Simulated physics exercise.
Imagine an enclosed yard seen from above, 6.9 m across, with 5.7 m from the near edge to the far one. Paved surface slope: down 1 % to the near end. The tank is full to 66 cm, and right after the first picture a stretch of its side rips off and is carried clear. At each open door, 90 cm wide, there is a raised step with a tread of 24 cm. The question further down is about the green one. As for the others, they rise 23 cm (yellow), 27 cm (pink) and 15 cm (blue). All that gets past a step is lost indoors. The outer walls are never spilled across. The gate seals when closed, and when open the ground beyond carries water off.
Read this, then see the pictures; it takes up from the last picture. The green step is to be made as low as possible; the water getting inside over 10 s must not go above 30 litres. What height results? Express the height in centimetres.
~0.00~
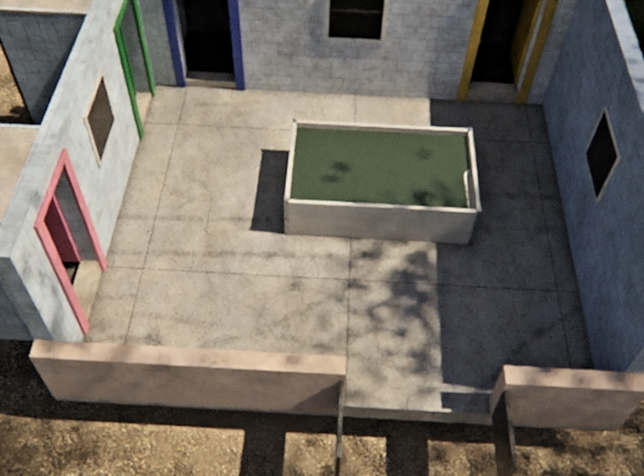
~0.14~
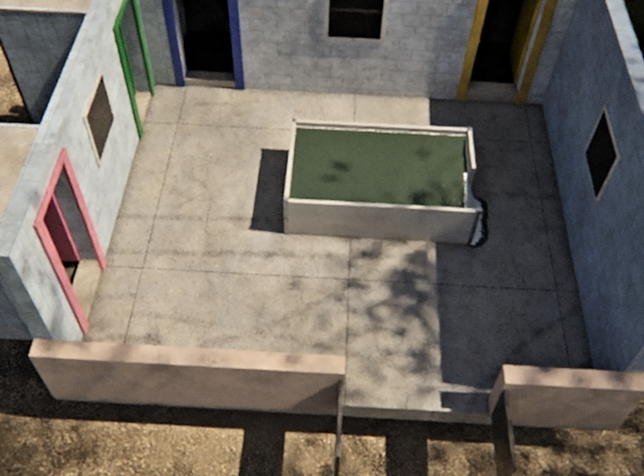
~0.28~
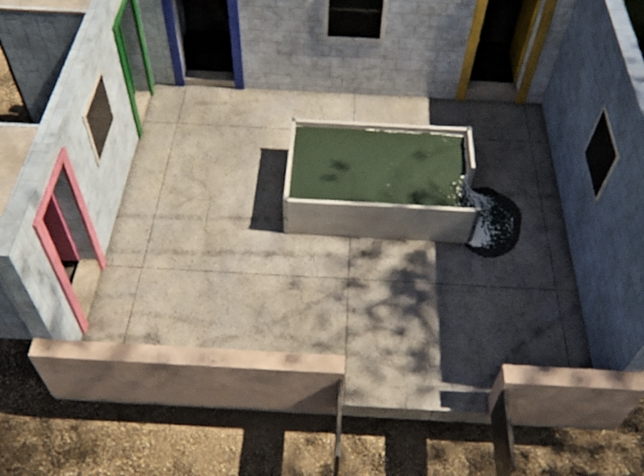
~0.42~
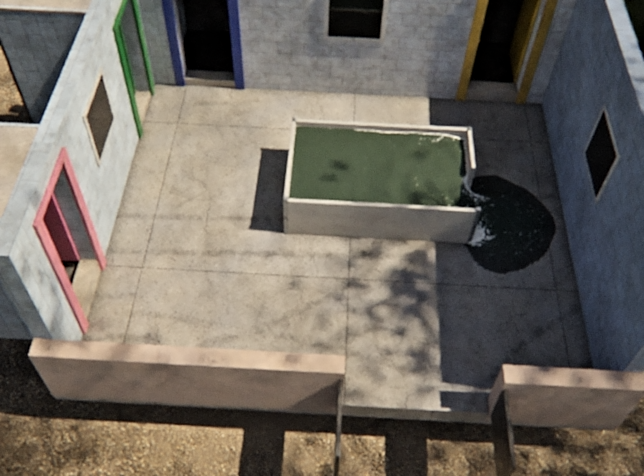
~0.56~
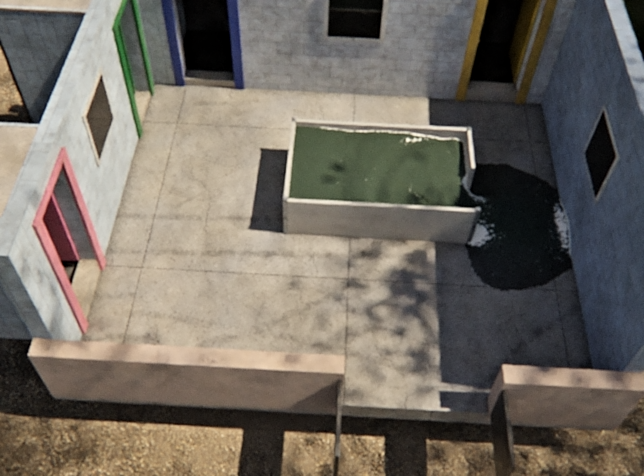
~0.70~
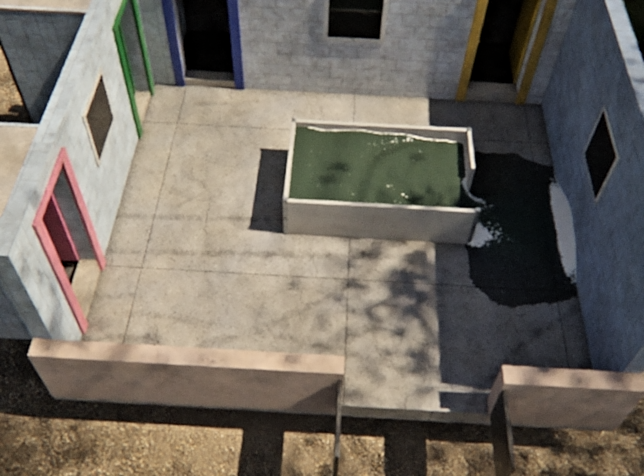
It would have to be roughly 6 cm high.
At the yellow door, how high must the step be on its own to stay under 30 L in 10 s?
For the yellow door, about 13.5 cm.
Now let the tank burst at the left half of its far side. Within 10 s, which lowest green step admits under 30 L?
Some 26 cm.
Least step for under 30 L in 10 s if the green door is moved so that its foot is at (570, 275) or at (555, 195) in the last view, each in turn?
Minimums: Roughly 25 cm and 25 cm.
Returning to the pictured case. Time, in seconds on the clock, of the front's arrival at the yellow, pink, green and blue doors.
Arrival times - yellow: 1.8 s; pink: 5.5 s; green: 5.5 s; blue: 4.5 s.
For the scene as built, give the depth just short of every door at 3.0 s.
Centimetres: Yellow = 19, pink = 0, green = 0, blue = 0.
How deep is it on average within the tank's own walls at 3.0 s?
The average depth is some 37 cm.
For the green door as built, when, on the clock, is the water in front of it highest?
It peaks around 6.5 s.
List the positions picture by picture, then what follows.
In the first frame, the tank at (382, 167) is whole and still, 66 cm deep; the green door at (136, 68) is dry.
In the second frame, the front is at (483, 236), 0.2 m from the gap at (468, 211); 0.1 m2 of floor is wet, 66 cm left at the back.
In the third frame, the gap is at (467, 211), the front 0.8 m out at (516, 222); the back of the tank holds 66 cm.
In the fourth frame, water pours out at (467, 212) and has run 1.3 m, to (549, 233); about 6 cm deep outside, 66 cm at the back.
In the fifth frame, the gap is at (467, 212), the front 1.5 m out at (569, 259); the back of the tank holds 66 cm.
In the sixth frame, the gap is at (467, 212), the front 1.7 m out at (552, 171); the back of the tank holds 66 cm; 5.6 m in a straight line remain to the green door at (135, 67).
After 1.4 s water covers 15 % of the floor, deepest (40 cm) near (553, 237); it has not reached the green door.
After 3.0 s water covers 35 % of the floor, deepest (35 cm) near (596, 403); it has not reached the green door.
After 10.0 s water covers 100 % of the floor, deepest (14 cm) near (593, 390); 9 cm at the green door, 1 litre in over its 10 cm step.
At the green door as built, the water arrived by 5.6 s and peaked near 11 cm at 6.4 s.
Run again over the same 10 s with other heights there, 47 litres in over 5 cm, 19 litres over 7 cm. The limit of 30 litres is kept from about 6 cm up.
